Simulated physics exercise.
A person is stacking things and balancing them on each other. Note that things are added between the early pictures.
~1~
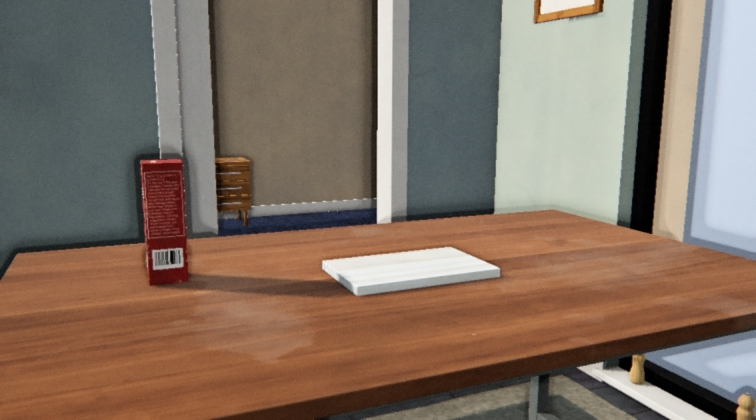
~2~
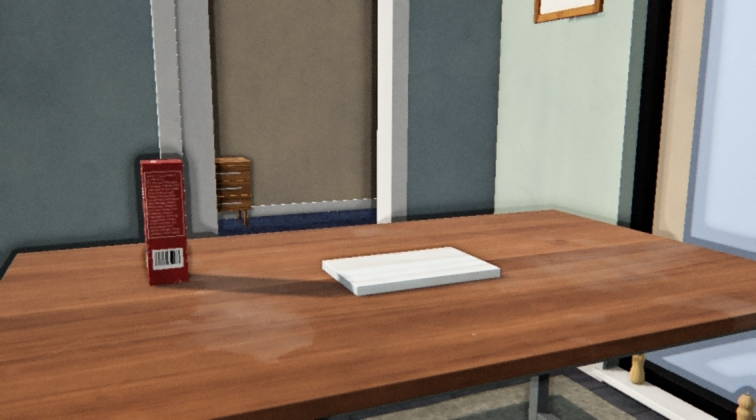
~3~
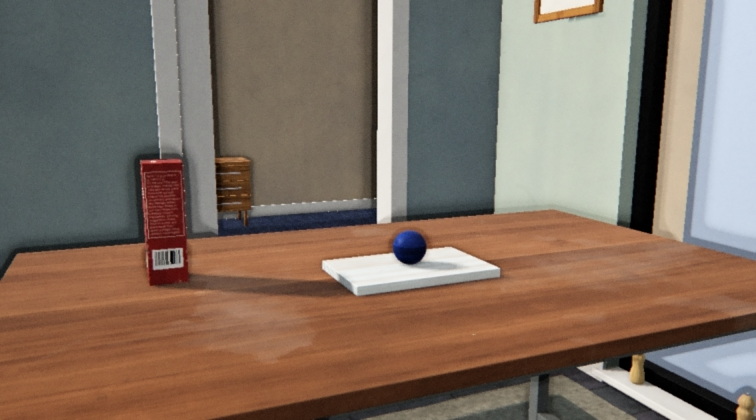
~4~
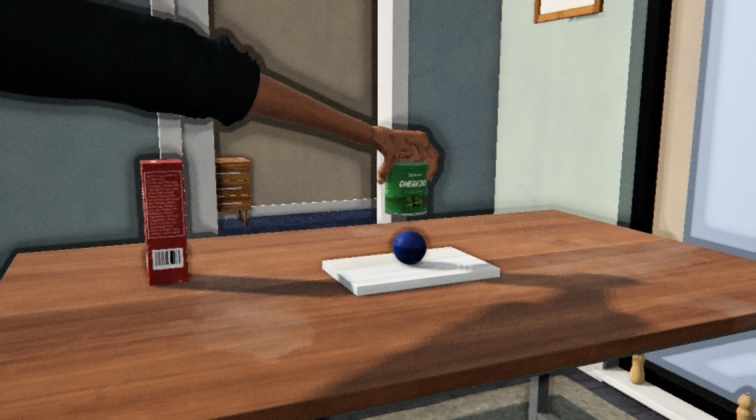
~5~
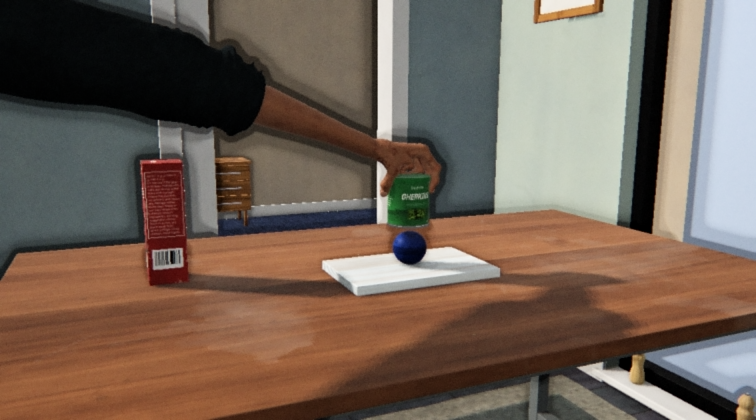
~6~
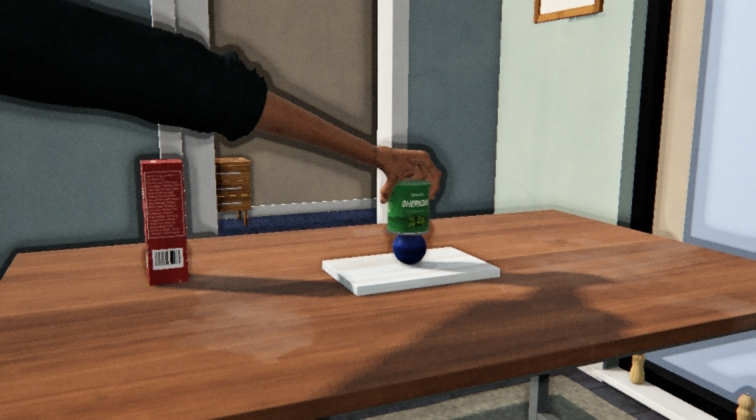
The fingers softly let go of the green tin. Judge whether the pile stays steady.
Not safe.
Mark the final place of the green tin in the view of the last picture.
About (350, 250).
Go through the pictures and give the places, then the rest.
In the first frame, the last thing is not in view yet; white board (409, 269).
In the second frame, the last thing is not in view yet.
In the third frame, the last thing is not in view yet; red carton (165, 221).
In the fourth frame, coming down; green tin (406, 188); white board (409, 269).
In the fifth frame, coming down; green tin (408, 200); blue ball (410, 247).
In the sixth frame, in place under the hand; green tin (408, 207); red carton (165, 221).
Then, 0.50 s on from there, green tin turned 60° from how it was put near (378, 221).
Then, 0.80 s on from there, green tin now fallen.
In the end, fallen, green tin; the other 3 unmoved. At the end, from the last picture's camera, green tin near (350, 250). The pile gives way.
